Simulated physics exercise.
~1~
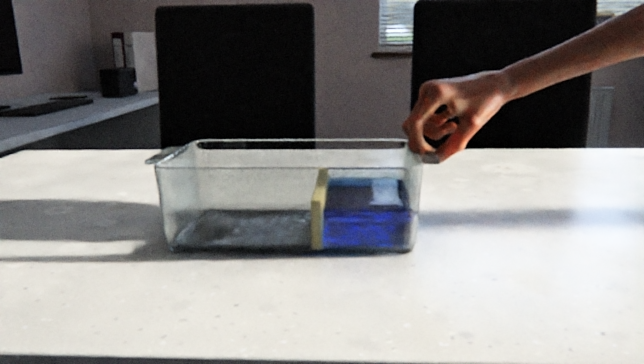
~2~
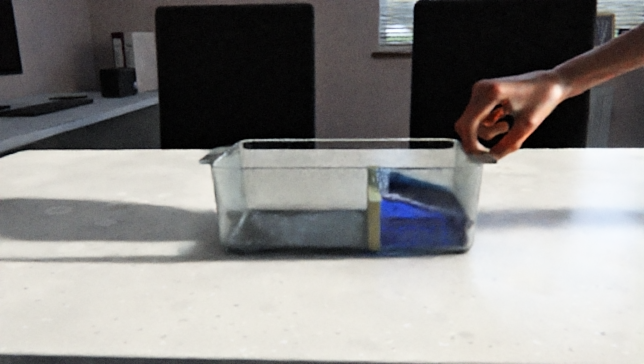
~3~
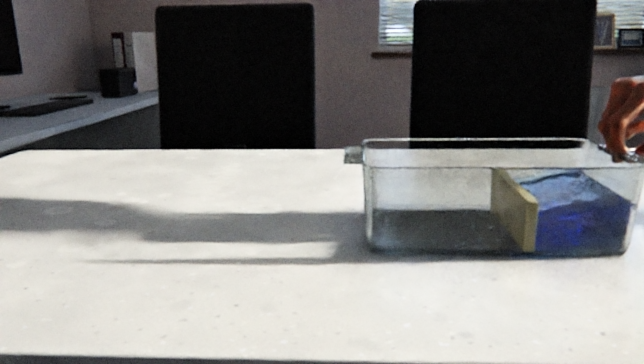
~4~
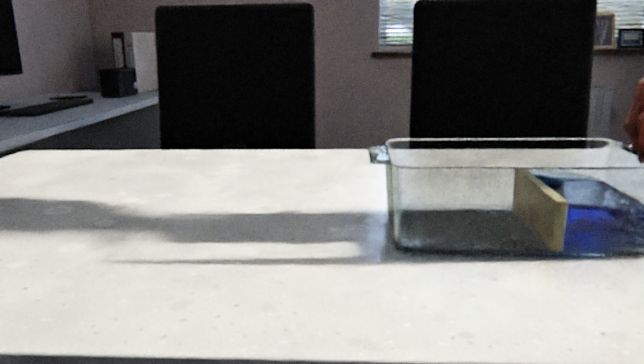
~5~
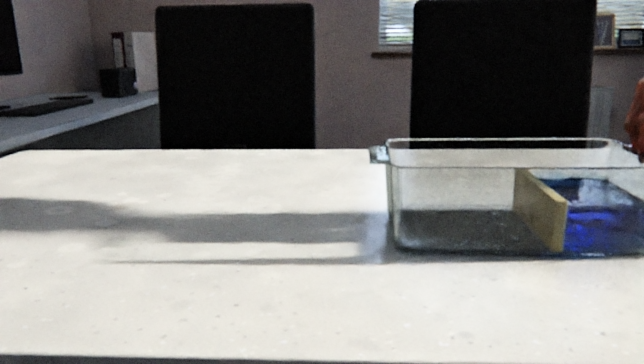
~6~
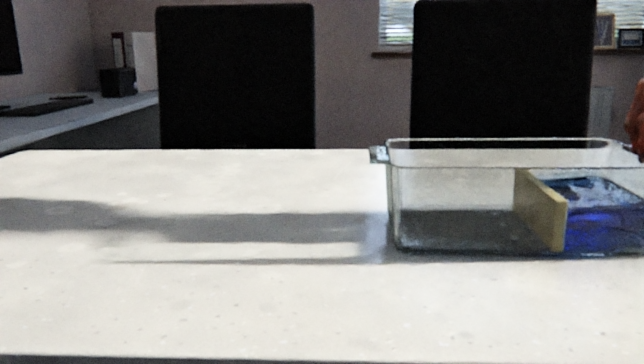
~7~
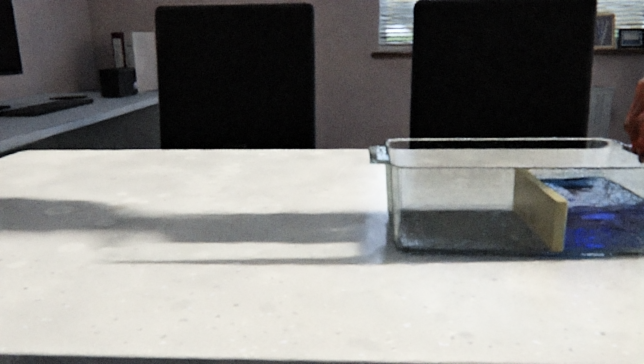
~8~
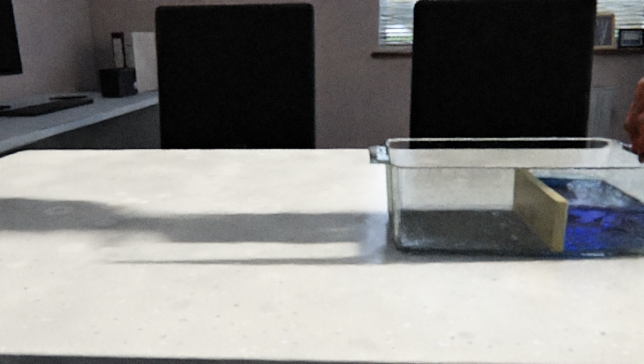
A clear, see-through food box sits on a pale table top, split by a low yellowish wall with bright blue water on its right side and no blue water on its left. The still view looks across the table towards two dark chairs, with a desk at left and a window blind behind. A hand grips the box's right end and pulls it to the right, and the water's surface tilts and sloshes. The box stops near the right edge of view, the hand almost out of sight. The water rocks, then settles lower, still almost all right of the wall.
